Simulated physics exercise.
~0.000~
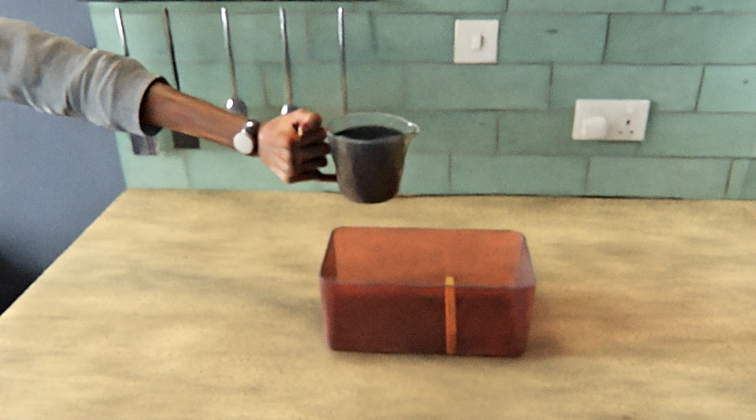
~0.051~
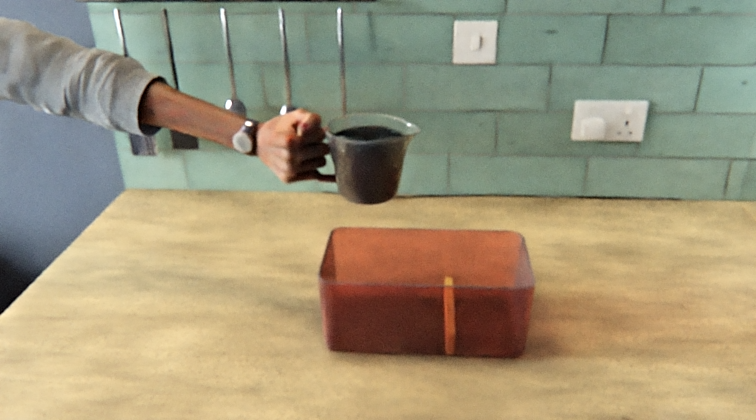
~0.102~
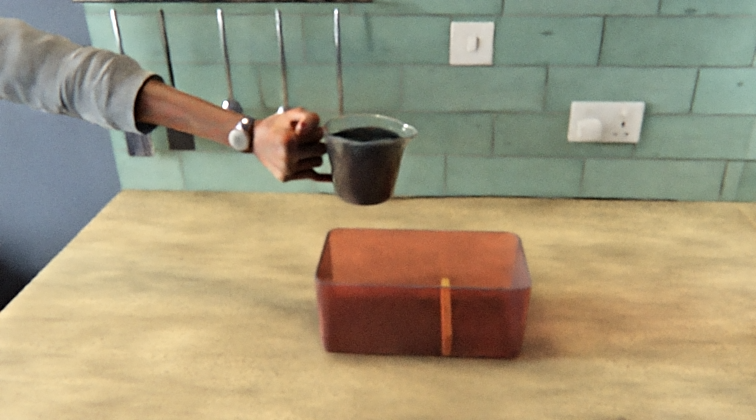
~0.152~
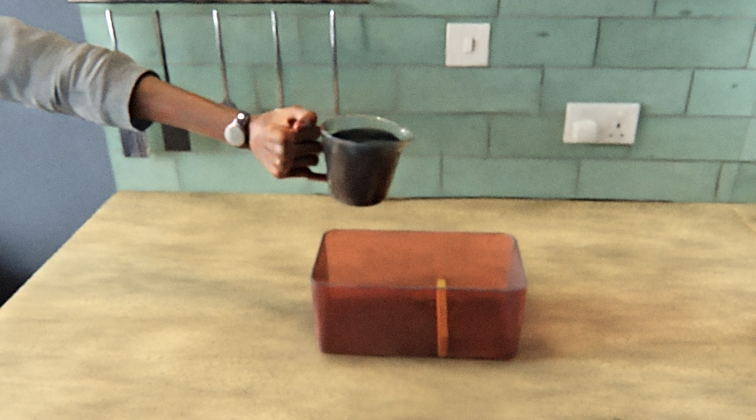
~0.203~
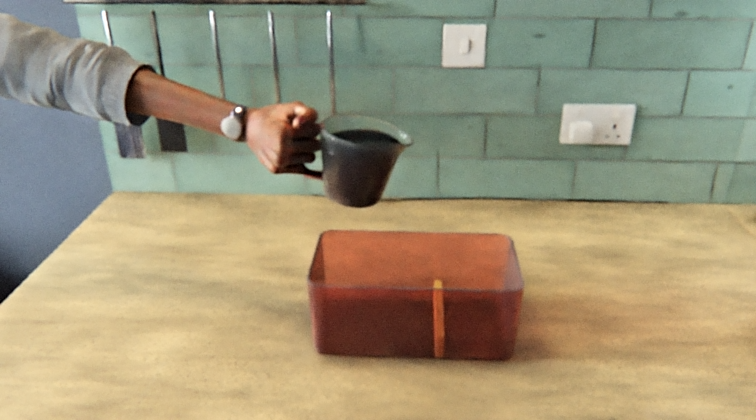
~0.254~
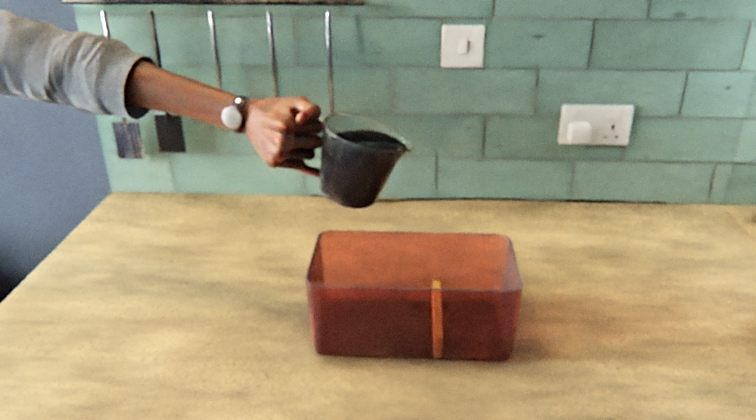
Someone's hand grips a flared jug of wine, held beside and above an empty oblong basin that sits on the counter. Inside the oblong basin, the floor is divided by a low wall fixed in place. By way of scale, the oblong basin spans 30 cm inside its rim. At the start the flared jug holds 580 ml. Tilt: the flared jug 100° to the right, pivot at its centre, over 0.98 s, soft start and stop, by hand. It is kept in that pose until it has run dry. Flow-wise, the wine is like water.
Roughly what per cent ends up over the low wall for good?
About 71 in every hundred.
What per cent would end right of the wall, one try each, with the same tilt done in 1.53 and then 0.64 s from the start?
75 in a hundred, followed by 65 in a hundred.
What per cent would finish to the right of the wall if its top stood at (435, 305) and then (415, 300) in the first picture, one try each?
It comes to 90 per cent, and then 95 per cent.
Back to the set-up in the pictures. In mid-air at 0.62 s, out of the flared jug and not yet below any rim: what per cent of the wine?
Near 26 per cent at that moment.
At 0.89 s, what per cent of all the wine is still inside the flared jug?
Near 12 percent, more or less.
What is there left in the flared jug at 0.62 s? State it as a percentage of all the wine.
Some 64 per cent.
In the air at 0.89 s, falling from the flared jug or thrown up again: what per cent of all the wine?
16 per cent or so.
After 0.62 s the tilt is 71° and 63 per cent is still to pour, 1 is left of the wall and 11 right of it.
After 0.89 s the tilt is 98° and 12 per cent is still to pour, 11 is left of the wall and 60 right of it.
After 1.17 s the tilt is 100° and 0 per cent is still to pour, 27 is left of the wall and 71 right of it.
After 1.48 s the tilt is 100° and 0 per cent is still to pour, 28 is left of the wall and 71 right of it.
In the end 28 per cent lies left of the wall, 71 right of it and 1 outside.
